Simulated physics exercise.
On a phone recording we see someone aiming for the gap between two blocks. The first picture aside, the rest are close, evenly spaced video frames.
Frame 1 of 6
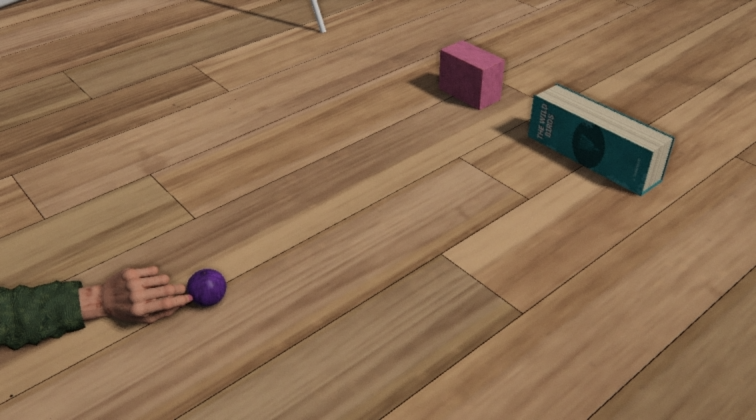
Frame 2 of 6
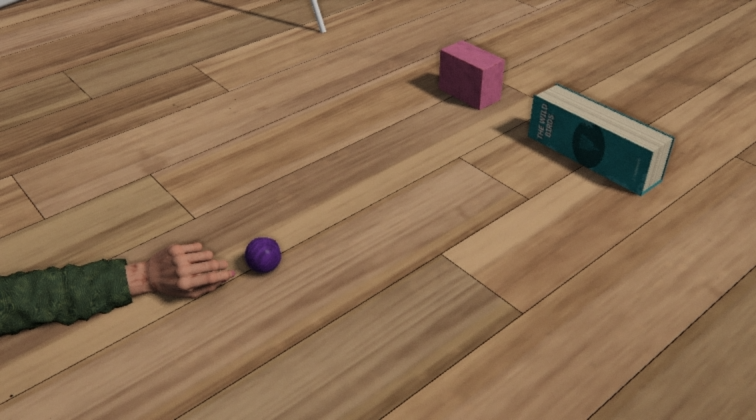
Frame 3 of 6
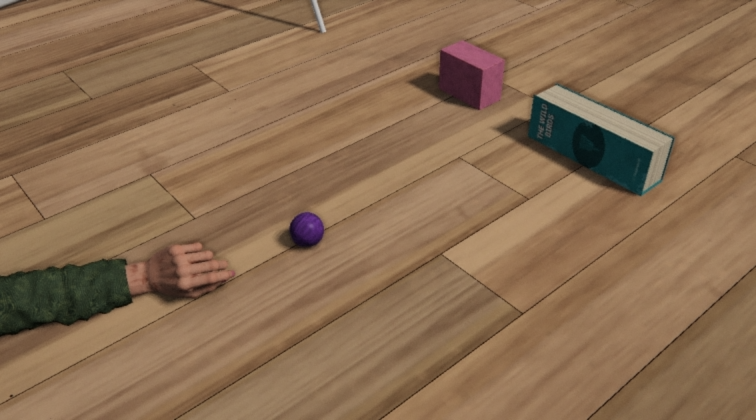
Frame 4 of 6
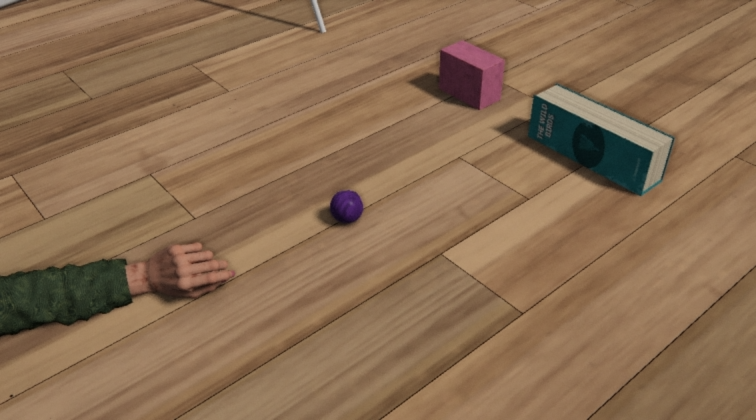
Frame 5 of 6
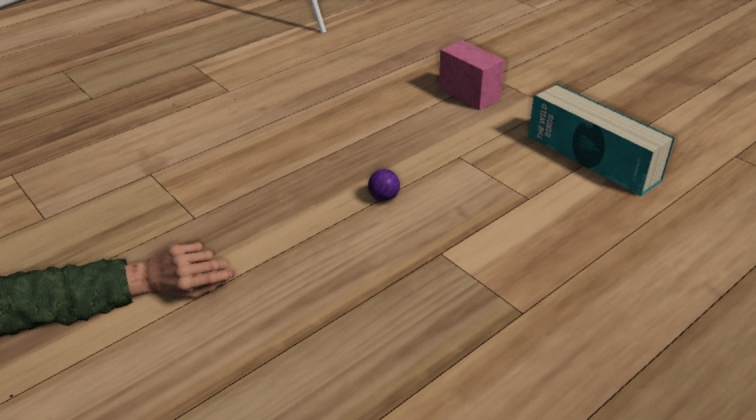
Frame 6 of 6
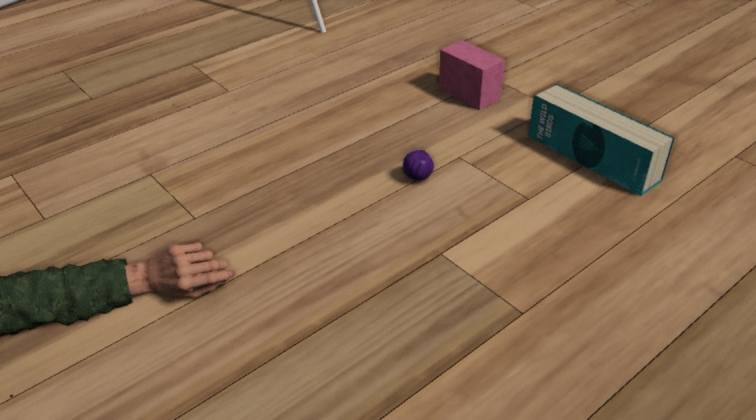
Small round purple object leaving a green-sleeved hand and rolling rightward across a wood floor, nearing a pink block and turquoise book.
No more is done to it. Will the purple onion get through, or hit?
Watch the purple onion: It goes right past.
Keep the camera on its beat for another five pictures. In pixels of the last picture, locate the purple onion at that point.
It should sit around (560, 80) in the last picture's view.
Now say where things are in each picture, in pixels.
Purple onion (207, 288) under the hand; pink block (471, 75), in the first frame.
Purple onion (263, 255); turquoise book (596, 137), in the second frame.
Purple onion (307, 230); pink block (471, 75), in the third frame.
Purple onion (347, 207); turquoise book (596, 137), in the fourth frame.
Purple onion (384, 185); pink block (471, 75), in the fifth frame.
Purple onion (418, 166); turquoise book (596, 137), in the sixth frame.
Then, 0.62 s past the last view, purple onion heading on near (668, 21).
Finally, the purple onion gets between the blocks.
